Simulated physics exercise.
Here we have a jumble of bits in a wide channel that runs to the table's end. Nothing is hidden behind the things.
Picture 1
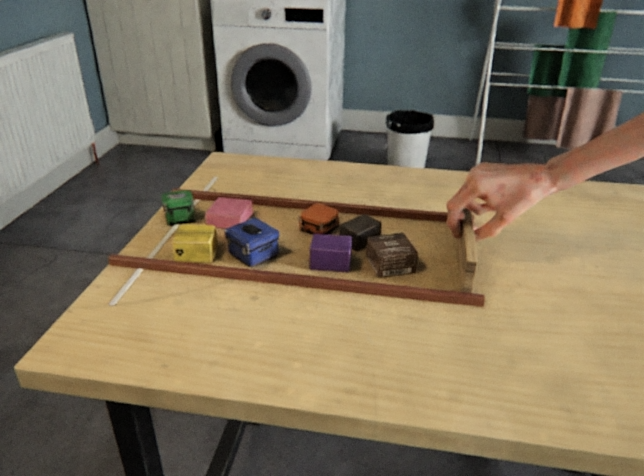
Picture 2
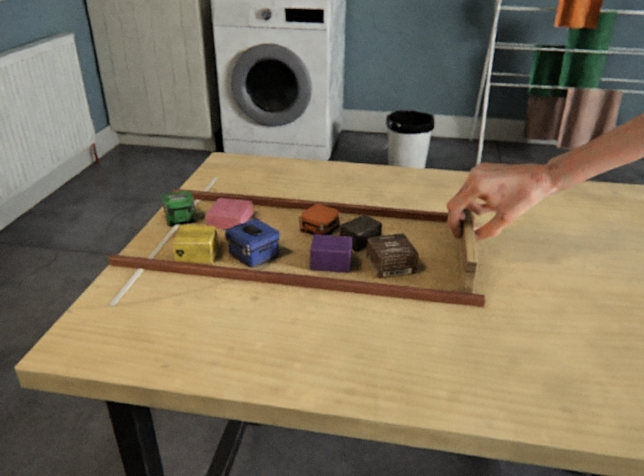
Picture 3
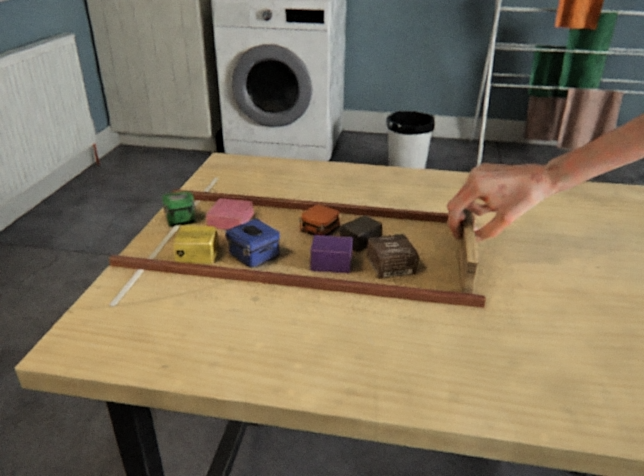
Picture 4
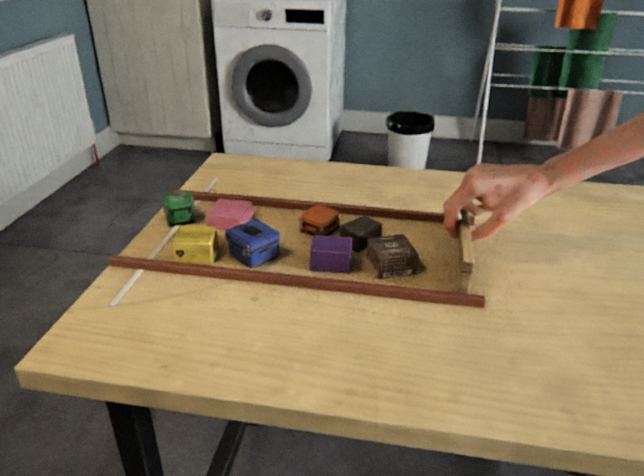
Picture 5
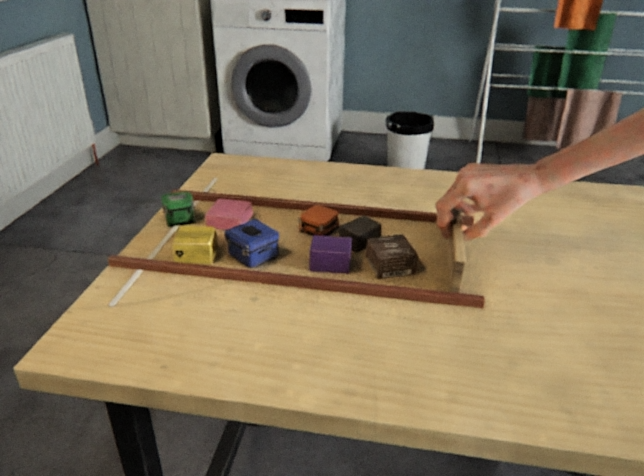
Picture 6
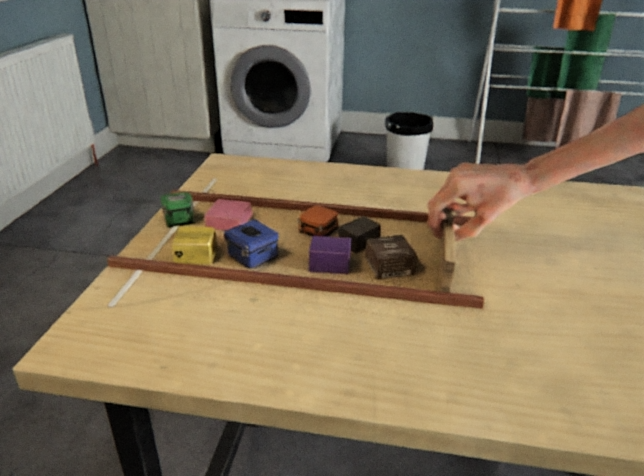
A hand slides a wooden board slightly left along a railed channel on a table, toward small colourful boxes that stay still.
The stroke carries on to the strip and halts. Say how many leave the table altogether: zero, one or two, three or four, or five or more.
The number that fall off is five or more.
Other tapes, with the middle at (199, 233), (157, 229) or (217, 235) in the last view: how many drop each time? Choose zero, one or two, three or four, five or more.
One after another: 3 or 4; more than four; either three or four.
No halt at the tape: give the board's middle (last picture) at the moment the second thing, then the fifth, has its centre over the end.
About (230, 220), then (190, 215).
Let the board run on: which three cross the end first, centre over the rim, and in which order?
They are the yellow box, then the blue case, then the green case.
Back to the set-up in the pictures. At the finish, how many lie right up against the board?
3 of them.
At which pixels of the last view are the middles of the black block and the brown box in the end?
The black block stops around (164, 217); the brown box around (142, 233).
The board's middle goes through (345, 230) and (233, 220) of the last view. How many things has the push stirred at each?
The counts are 6 and 8.
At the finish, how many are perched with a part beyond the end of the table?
1 of them.
Soon after, none off yet; green case at rest near (178, 209); yellow box at rest near (195, 245); pink block at rest near (229, 215).
After that, none off yet; green case at rest near (178, 209); yellow box displaced well along near (111, 243); pink block displaced a little near (219, 212).
In the end, the number that fall off is five or more; gone, purple block, blue case, pink block, yellow box and green case.
